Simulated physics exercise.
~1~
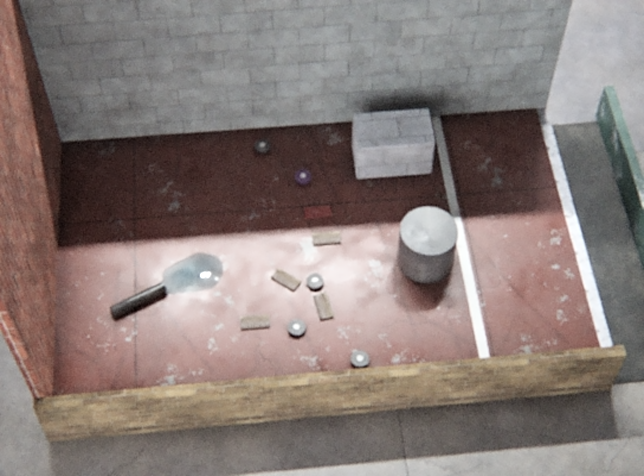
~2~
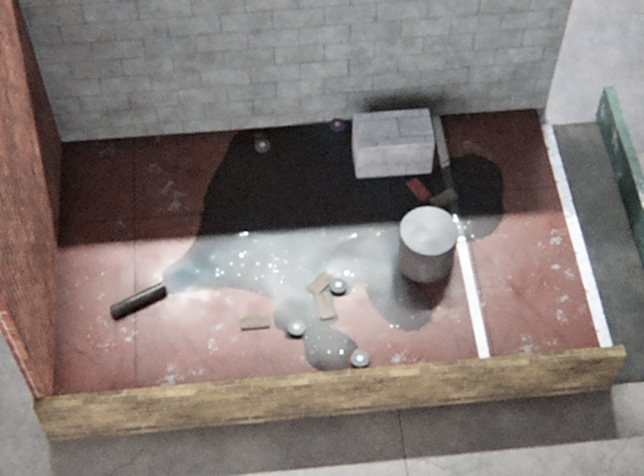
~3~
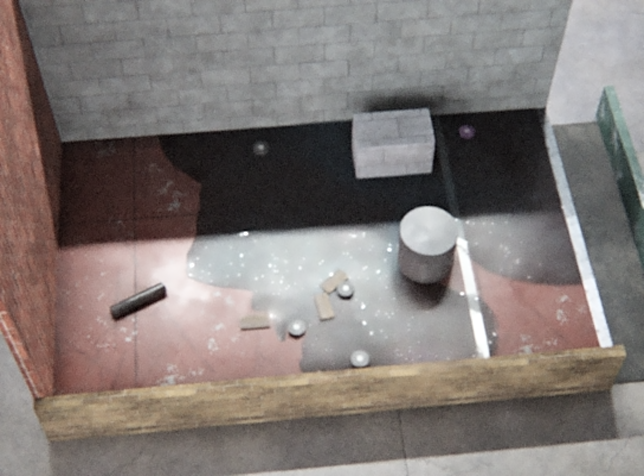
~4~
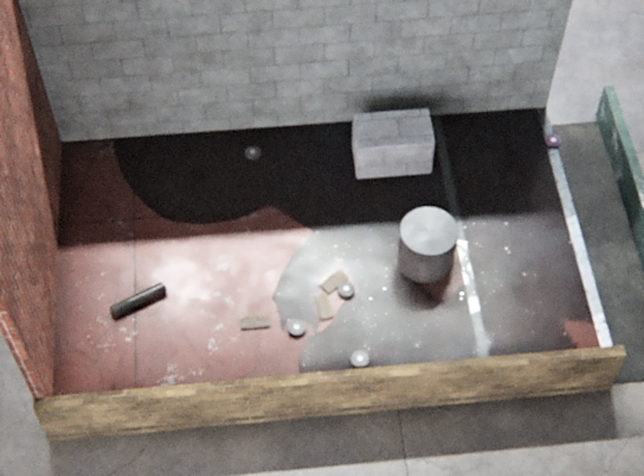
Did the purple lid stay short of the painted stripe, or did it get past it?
The purple lid got past the painted stripe, carried along the back of the bay towards the right edge.
